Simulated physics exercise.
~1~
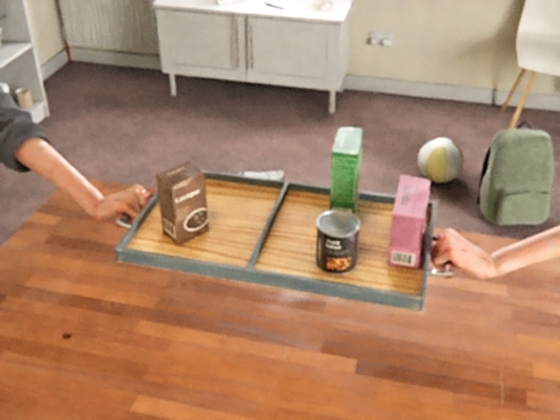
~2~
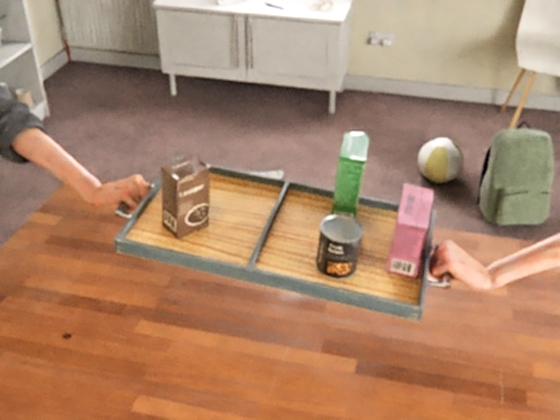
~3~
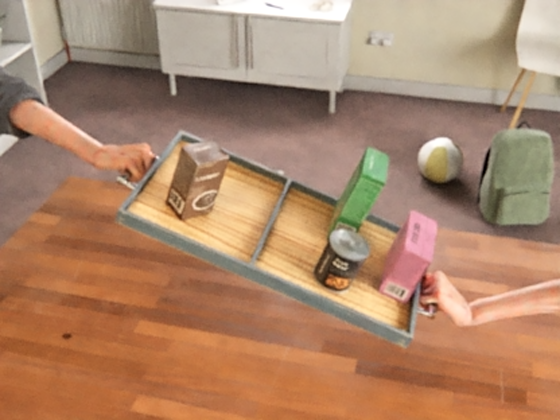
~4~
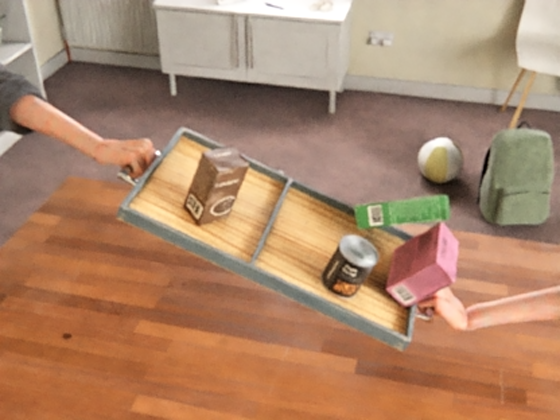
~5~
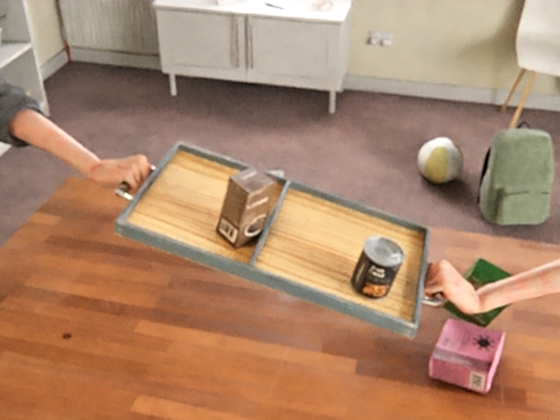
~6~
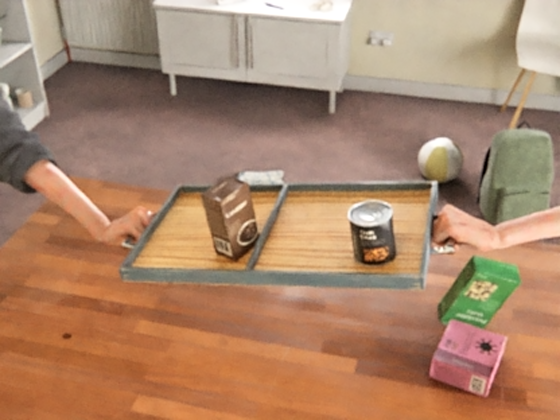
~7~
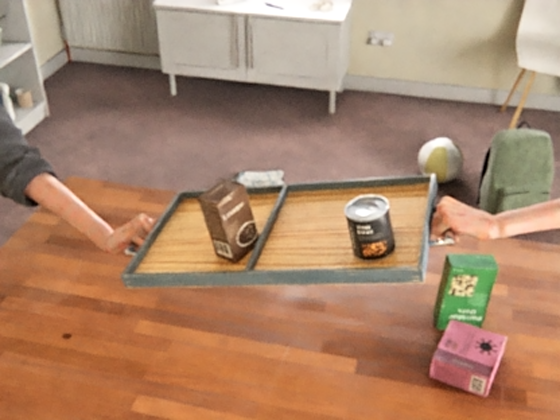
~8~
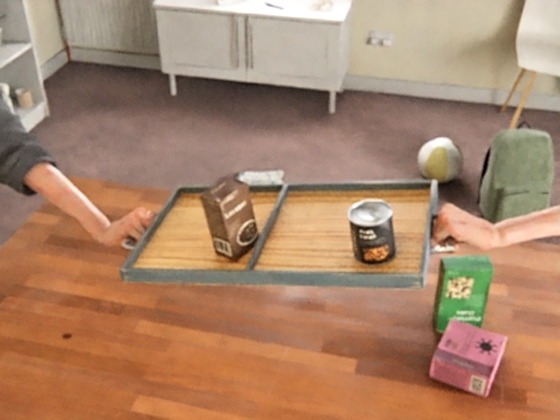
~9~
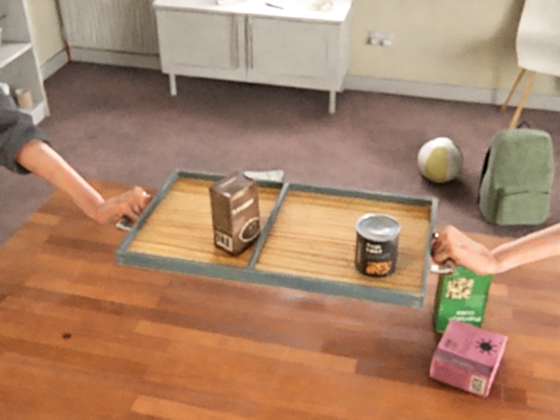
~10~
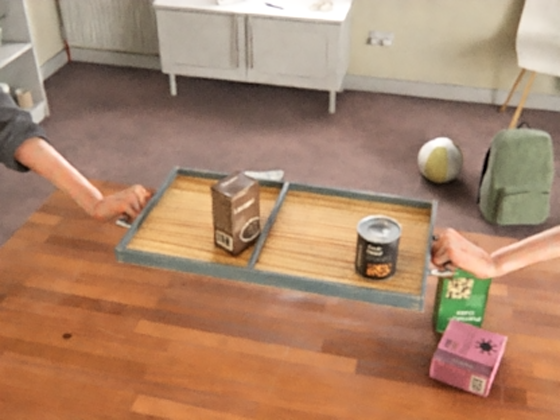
Living room, two hands tilting a tray rightward, green and pink boxes tumbling off, brown carton and black tin sliding but staying aboard.
